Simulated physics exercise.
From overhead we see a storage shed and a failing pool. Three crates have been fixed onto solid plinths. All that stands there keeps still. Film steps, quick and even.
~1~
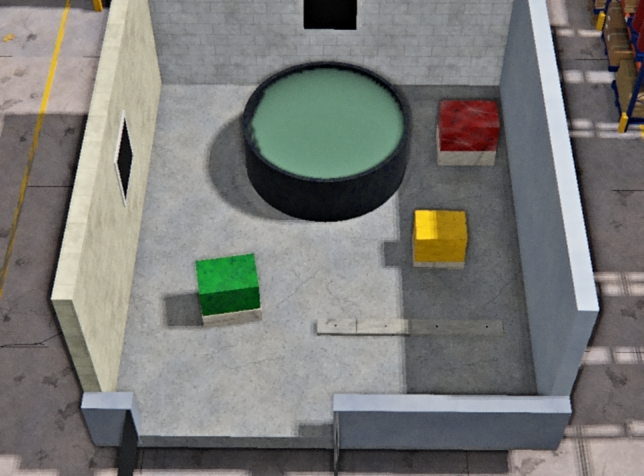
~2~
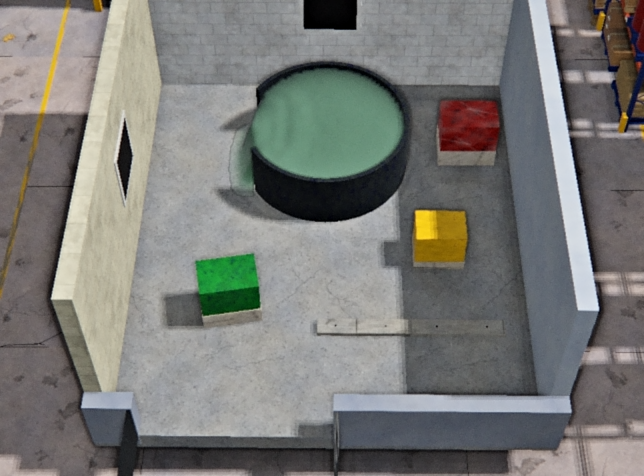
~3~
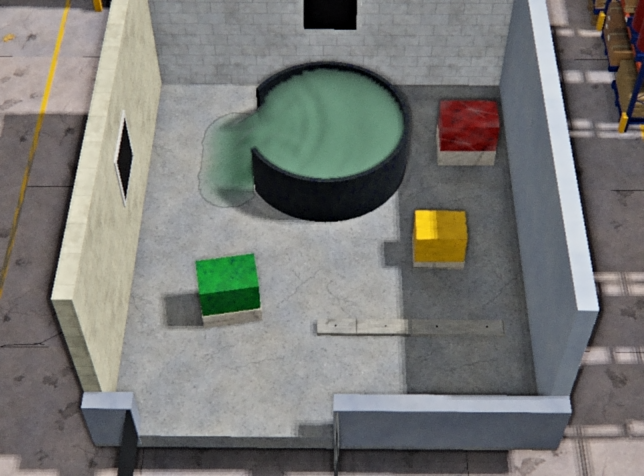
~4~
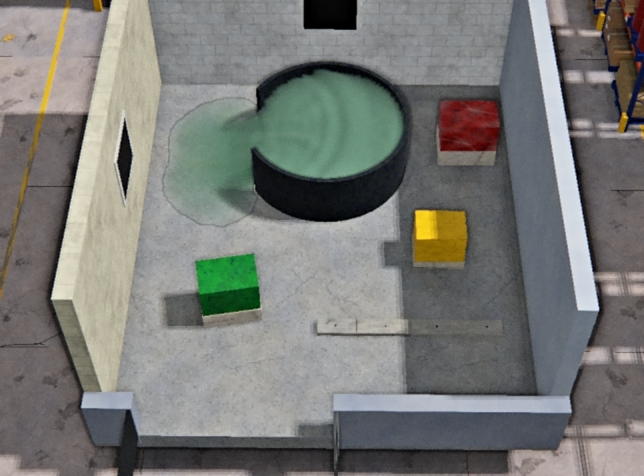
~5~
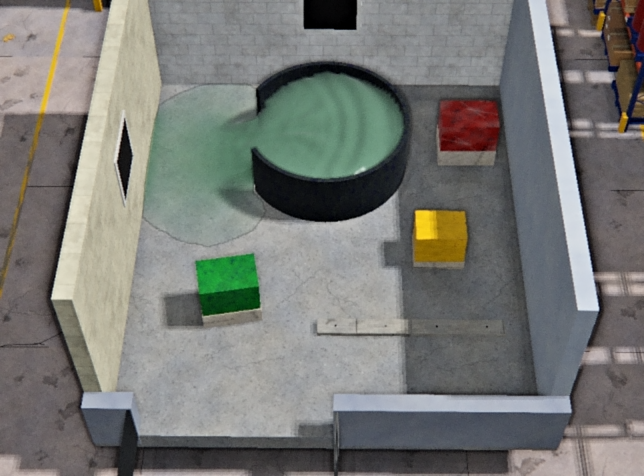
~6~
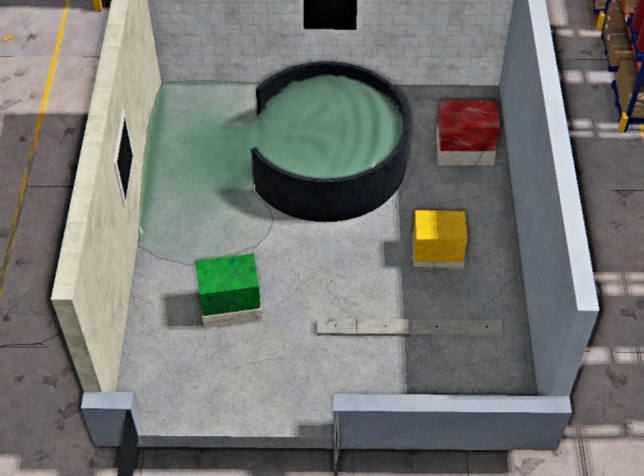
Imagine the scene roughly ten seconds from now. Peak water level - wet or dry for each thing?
In order: The red crate remains moisture-free; the yellow crate remains moisture-free; the green crate remains moisture-free.
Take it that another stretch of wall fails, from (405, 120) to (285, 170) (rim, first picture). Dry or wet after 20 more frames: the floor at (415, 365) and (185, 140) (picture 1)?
I'd expect the first point to be reached and the second point to stay dry.
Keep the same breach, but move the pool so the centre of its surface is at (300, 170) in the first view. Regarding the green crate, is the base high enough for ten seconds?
The green crate is untouched.
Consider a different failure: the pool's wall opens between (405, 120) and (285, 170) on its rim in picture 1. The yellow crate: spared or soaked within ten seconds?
In that case the yellow crate gets flooded.
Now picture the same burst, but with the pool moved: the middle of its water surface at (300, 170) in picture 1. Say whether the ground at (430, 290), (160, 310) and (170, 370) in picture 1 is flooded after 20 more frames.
Taking the three spots in order: Bare, swamped, swamped.
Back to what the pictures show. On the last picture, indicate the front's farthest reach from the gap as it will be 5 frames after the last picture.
At about (120, 373).
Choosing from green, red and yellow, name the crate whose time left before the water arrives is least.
Simply the crate marked green.
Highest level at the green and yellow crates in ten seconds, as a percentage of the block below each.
Around 70 % and 70 %.
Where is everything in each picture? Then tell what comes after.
The first frame shows the pool at (326, 122) is whole and still.
In the second frame, the front is at a hidden place, out from the gap at (249, 144).
In the third frame, water pours out at (249, 147) and has run to (225, 119).
In the fourth frame, the front is at (172, 198), out from the gap at (250, 150).
In the fifth frame, the front is at (143, 213), out from the gap at (250, 150).
In the sixth frame, the front is at (163, 83), out from the gap at (250, 150).
A moment on, water covers 25 % of the floor; the red crate not reached, the yellow crate not reached, the green crate water round its plinth.
Next, water covers 35 % of the floor; the red crate not reached, the yellow crate not reached, the green crate water round its plinth.
Then, water covers 55 % of the floor; the red crate water round its plinth, the yellow crate not reached, the green crate water round its plinth.
Later, water covers 80 % of the floor; the red crate water round its plinth, the yellow crate water round its plinth, the green crate water round its plinth.
In the end, water covers 95 % of the floor; the red crate stayed above the water, the yellow crate stayed above the water, the green crate stayed above the water.
